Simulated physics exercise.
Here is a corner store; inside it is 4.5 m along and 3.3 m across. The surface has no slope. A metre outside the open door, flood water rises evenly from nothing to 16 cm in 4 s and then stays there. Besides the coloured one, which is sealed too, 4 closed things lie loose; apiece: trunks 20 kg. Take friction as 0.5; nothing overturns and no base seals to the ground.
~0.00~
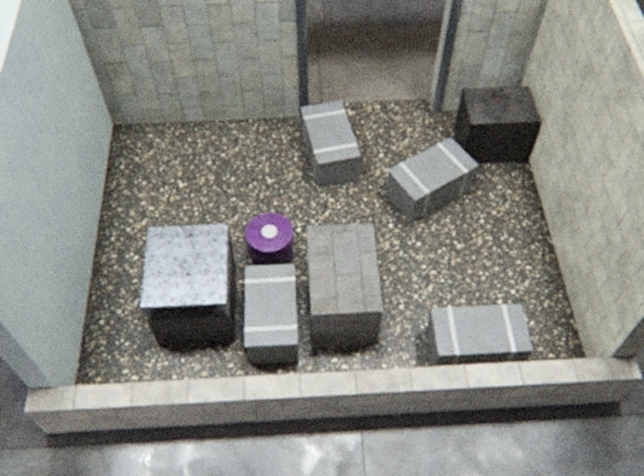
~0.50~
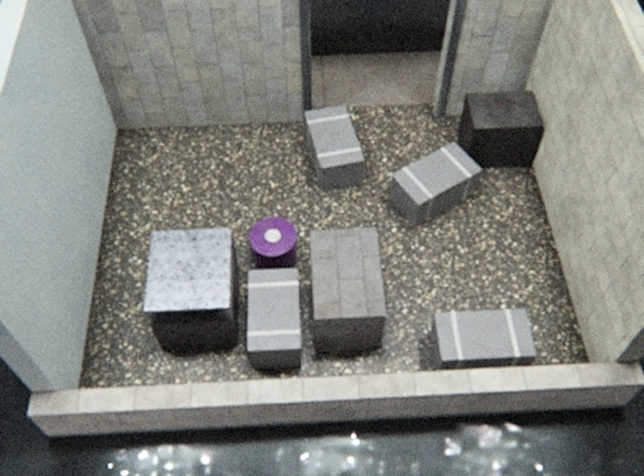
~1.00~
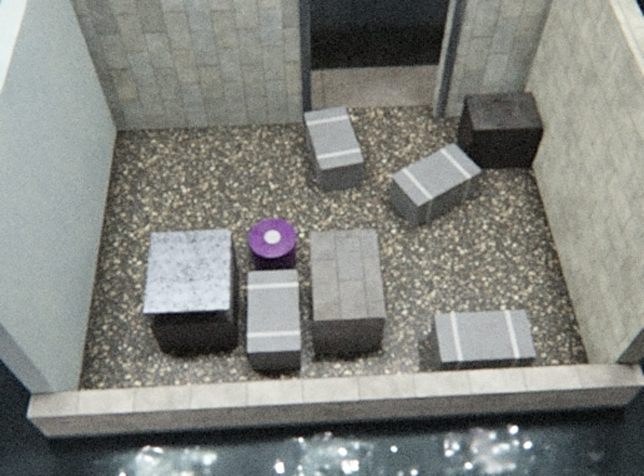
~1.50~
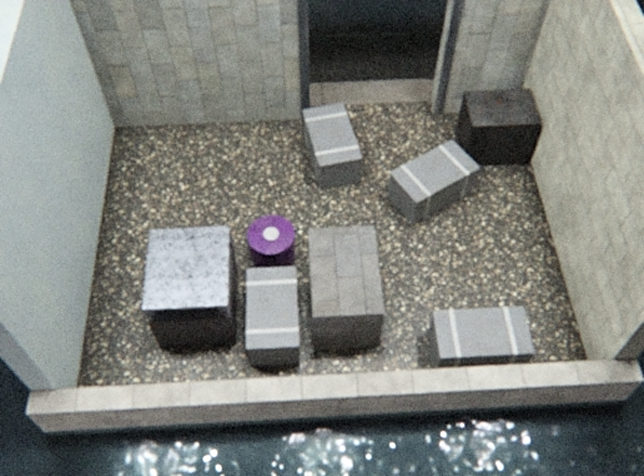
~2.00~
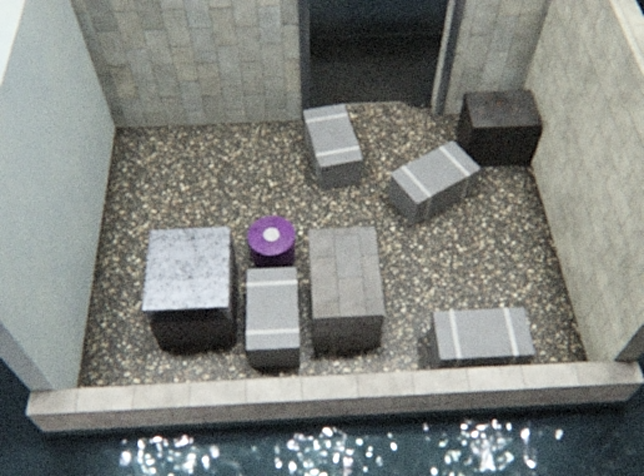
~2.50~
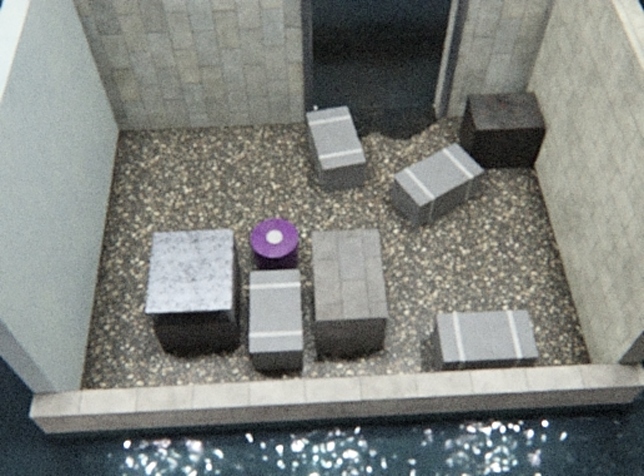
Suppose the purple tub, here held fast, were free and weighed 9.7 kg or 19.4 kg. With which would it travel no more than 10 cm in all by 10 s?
For it, only the larger load is enough.
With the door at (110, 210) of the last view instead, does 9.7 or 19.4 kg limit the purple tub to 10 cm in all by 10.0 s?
Then only the larger load is enough.
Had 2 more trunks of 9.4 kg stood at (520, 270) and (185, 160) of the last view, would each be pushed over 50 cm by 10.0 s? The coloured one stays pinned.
In that order: Short of it, less.
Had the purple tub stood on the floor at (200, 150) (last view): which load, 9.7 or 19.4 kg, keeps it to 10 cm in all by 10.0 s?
Either load holds.
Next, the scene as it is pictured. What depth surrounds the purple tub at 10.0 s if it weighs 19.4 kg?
About 6 cm.
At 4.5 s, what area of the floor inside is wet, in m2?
About 3.5 m2.
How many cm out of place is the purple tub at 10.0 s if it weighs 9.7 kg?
Roughly 60 cm.
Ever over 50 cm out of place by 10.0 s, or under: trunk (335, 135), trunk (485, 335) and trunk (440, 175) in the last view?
In that order: Past it, less, over.
After 3.5 s the purple tub would be 0 cm from its start with 9.7 kg and 0 cm from its start with 19.4 kg; 0 cm of water round it then.
After 4.5 s the purple tub would be 0 cm from its start with 9.7 kg and 0 cm from its start with 19.4 kg; 0 cm of water round it then.
After 7.0 s the purple tub would be 9 cm from its start with 9.7 kg and 0 cm from its start with 19.4 kg; 4 cm of water round it then.
After 10.0 s the purple tub would be 67 cm from its start with 9.7 kg and 0 cm from its start with 19.4 kg; 6 cm of water round it then.
